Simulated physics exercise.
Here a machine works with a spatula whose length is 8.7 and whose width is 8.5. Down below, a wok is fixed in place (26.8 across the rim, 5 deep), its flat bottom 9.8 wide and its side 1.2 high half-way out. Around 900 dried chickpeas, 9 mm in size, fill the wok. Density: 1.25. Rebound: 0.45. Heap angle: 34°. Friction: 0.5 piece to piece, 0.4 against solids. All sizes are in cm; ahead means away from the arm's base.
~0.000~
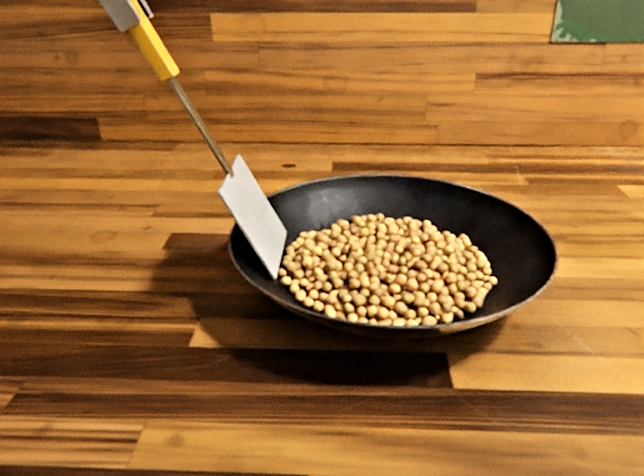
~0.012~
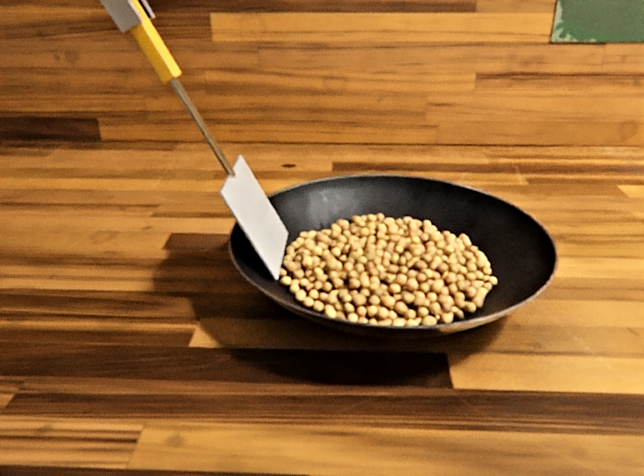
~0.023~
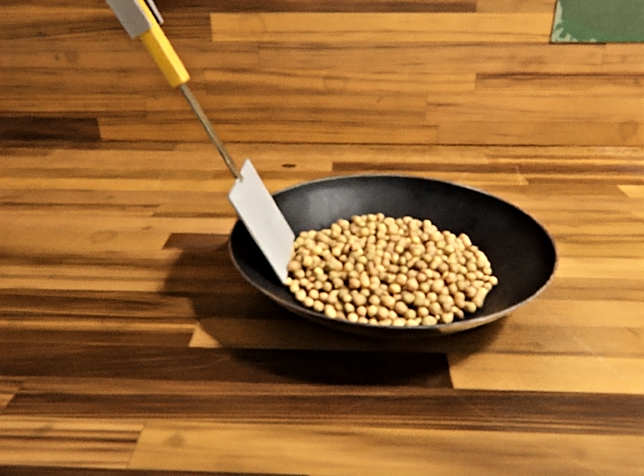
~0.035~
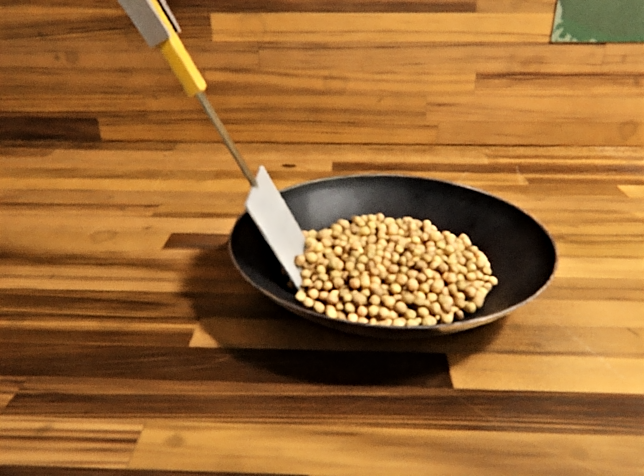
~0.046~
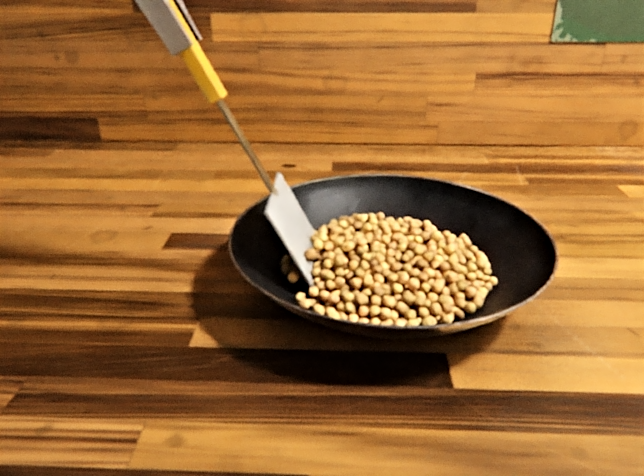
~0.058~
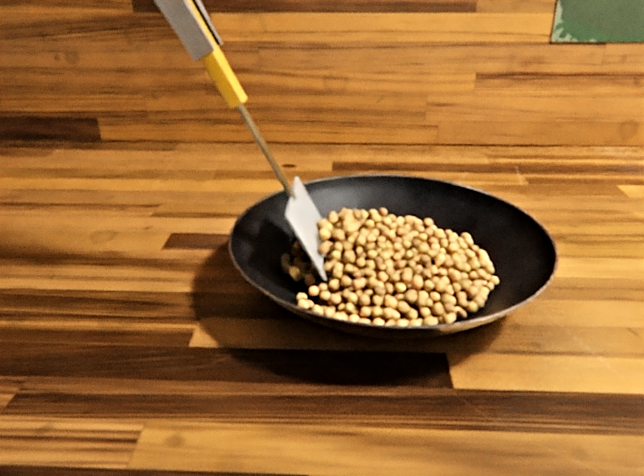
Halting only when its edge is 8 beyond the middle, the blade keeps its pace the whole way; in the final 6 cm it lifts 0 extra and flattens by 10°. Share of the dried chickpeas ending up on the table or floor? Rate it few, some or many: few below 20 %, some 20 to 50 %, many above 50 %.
Some, 20 to 50 %.
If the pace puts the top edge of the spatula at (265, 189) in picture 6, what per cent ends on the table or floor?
Estimate: Close to 20 %.
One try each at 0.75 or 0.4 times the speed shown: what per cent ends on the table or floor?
Near 30 and near 10 percent respectively.
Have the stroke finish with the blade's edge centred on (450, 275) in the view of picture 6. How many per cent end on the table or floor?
About 15 per cent.
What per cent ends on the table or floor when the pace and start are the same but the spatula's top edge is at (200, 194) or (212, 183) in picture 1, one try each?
About 25 and 35 per cent.
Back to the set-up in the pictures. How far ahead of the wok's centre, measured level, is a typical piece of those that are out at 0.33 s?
Distance ahead of centre: Approx. 20 cm.
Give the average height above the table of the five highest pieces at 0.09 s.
8 cm.
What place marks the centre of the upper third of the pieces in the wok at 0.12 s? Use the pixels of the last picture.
It is centred at about (431, 241).
After 0.09 s, sloping 63°, highest piece 8 above the table; 900 in the wok.
After 0.12 s, sloping 61°, highest piece 10 above the table; 898 in the wok, 2 on the blade or in flight.
After 0.33 s, sloping 53°, highest piece 8 above the table; 571 in the wok, 210 on the table or floor, 119 on the blade or in flight.
After 1.38 s, sloping 53°, highest piece 5 above the table; 571 in the wok, 329 on the table or floor.
In the end, 571 in the wok, 329 on the table or floor. That is 37 % on the table or floor.
